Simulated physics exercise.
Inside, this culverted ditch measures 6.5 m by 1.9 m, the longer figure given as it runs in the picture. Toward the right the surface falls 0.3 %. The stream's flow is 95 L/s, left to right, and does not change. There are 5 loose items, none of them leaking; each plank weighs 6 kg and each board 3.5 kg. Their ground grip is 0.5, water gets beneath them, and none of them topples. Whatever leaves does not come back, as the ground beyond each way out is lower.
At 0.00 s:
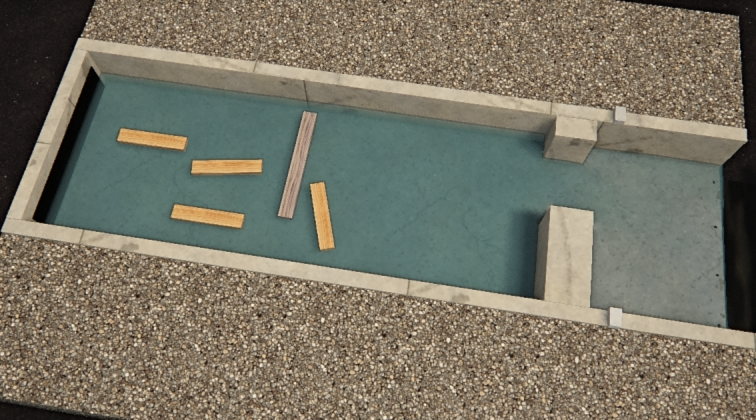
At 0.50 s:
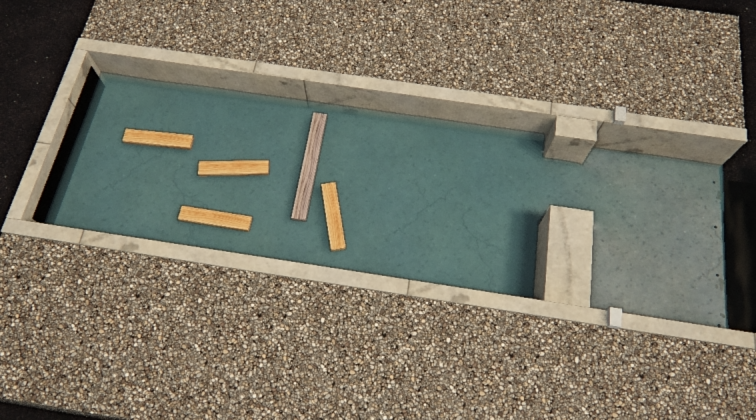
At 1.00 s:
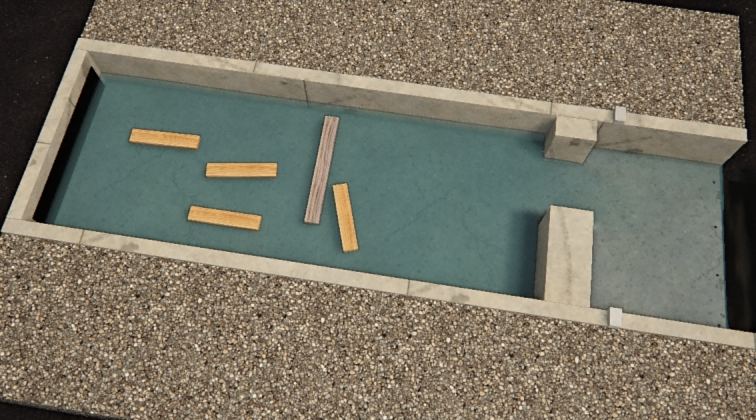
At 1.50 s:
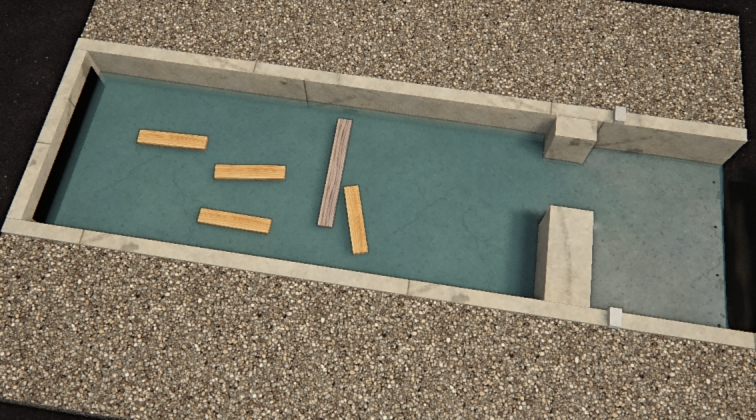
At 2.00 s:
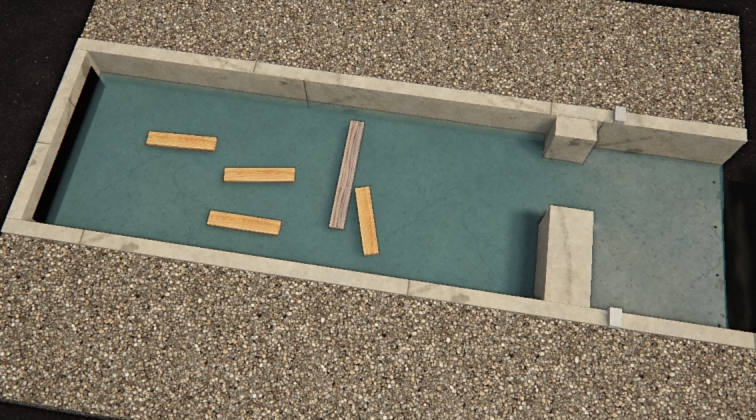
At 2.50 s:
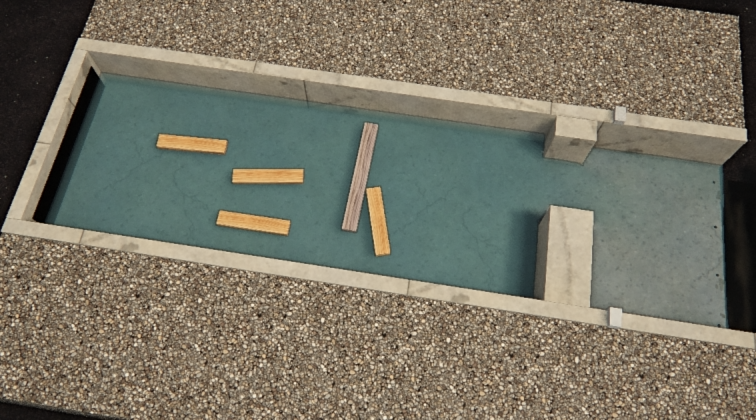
A stone-walled channel of shallow greenish water carrying a long brownish plank and four small yellow boards slowly to the right.
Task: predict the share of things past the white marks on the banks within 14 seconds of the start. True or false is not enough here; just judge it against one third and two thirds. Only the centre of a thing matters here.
It lies below the lower mark.
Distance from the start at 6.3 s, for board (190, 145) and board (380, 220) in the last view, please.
Answer, in order asked: 120 cm, 140 cm.
After 3.5 s 0 of 5 are over the mark; 5 afloat.
After 6.3 s 0 of 5 are over the mark; 5 afloat.
After 10.0 s 0 of 5 are over the mark; 5 afloat.
After 14.0 s 1 of 5 are over the mark; 4 afloat.
